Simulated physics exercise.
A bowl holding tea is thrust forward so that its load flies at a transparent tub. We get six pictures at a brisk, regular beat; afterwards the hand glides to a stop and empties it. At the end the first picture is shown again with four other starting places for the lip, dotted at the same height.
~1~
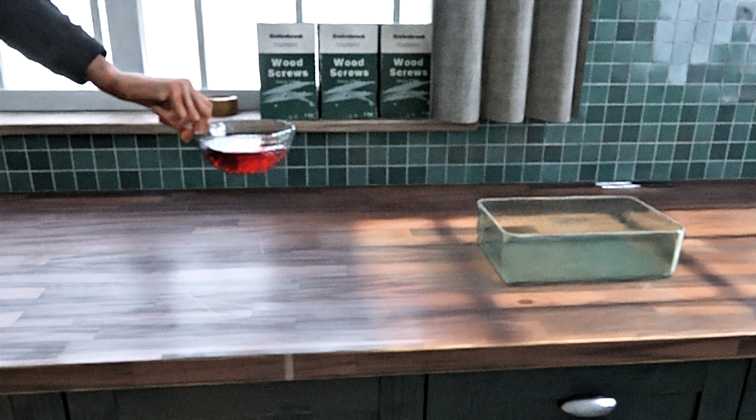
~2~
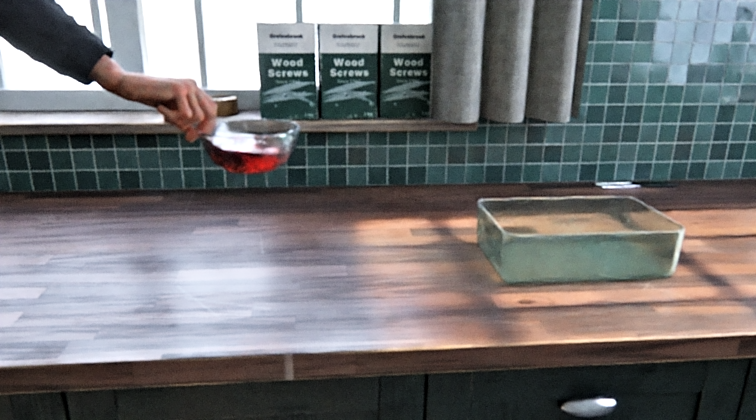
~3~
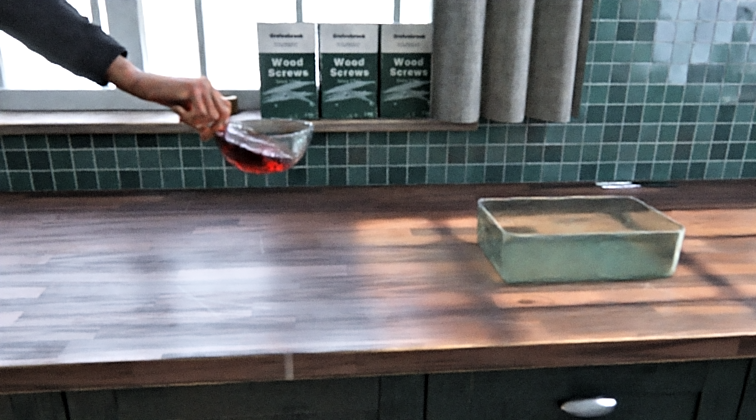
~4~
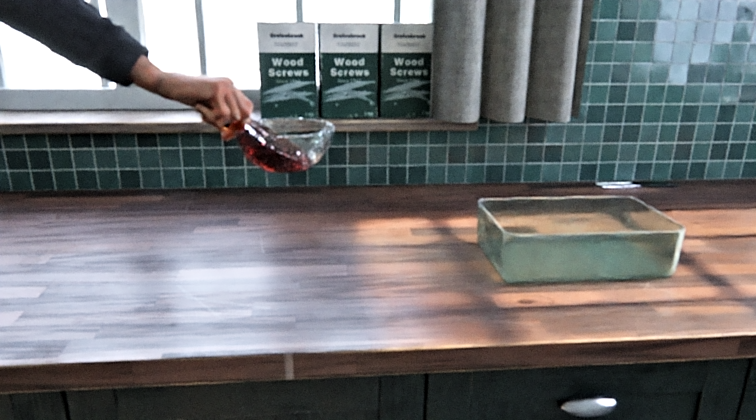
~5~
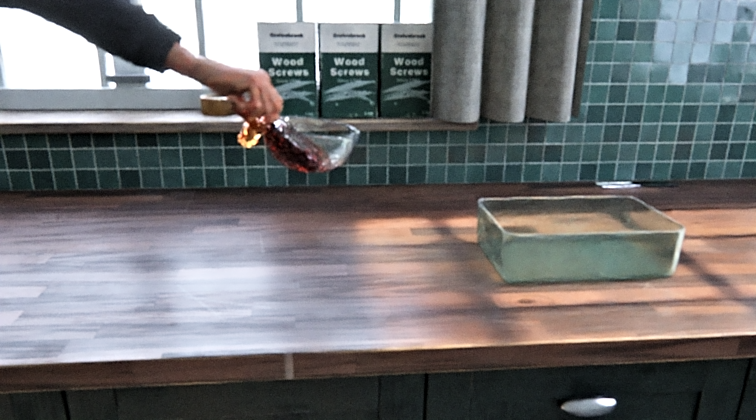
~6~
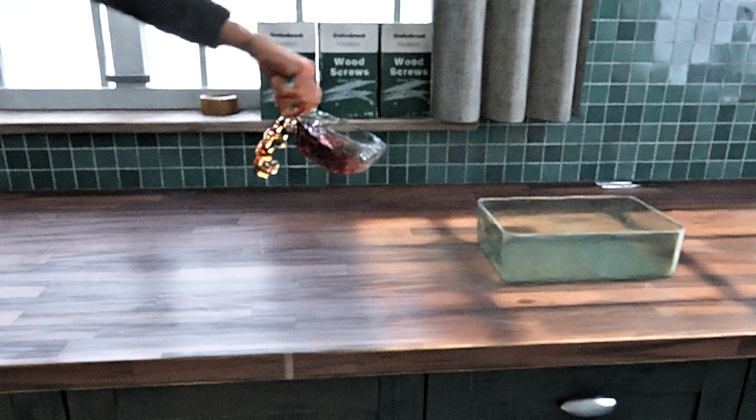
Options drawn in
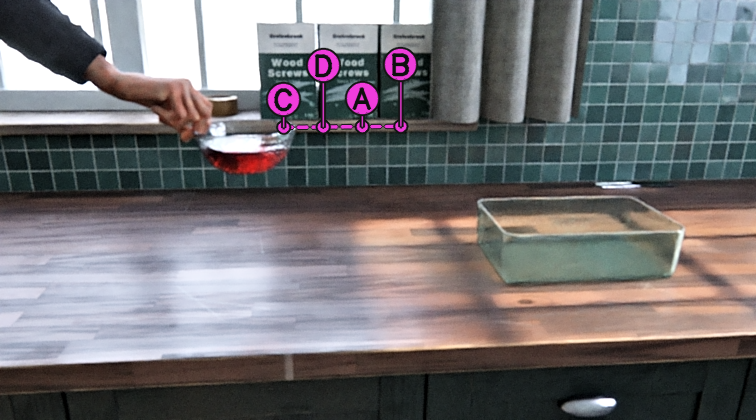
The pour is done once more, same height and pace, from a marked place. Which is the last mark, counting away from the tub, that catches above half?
Take D.
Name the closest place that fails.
The answer is C.
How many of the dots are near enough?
Three of them.
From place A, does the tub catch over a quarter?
Yes, clearly.
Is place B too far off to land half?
No, not at all.
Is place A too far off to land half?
No, that is safe.
On the marked copy, A at (362, 126); B at (400, 126); C at (283, 127); D at (323, 127).
If A is chosen, about 70 % lands in the tub, 14 % falls short and 16 % goes beside or beyond.
If B is chosen, about 77 % lands in the tub, 13 % falls short and 10 % goes beside or beyond.
If C is chosen, about 29 % lands in the tub, 67 % falls short and 4 % goes beside or beyond.
If D is chosen, about 65 % lands in the tub, 26 % falls short and 8 % goes beside or beyond.
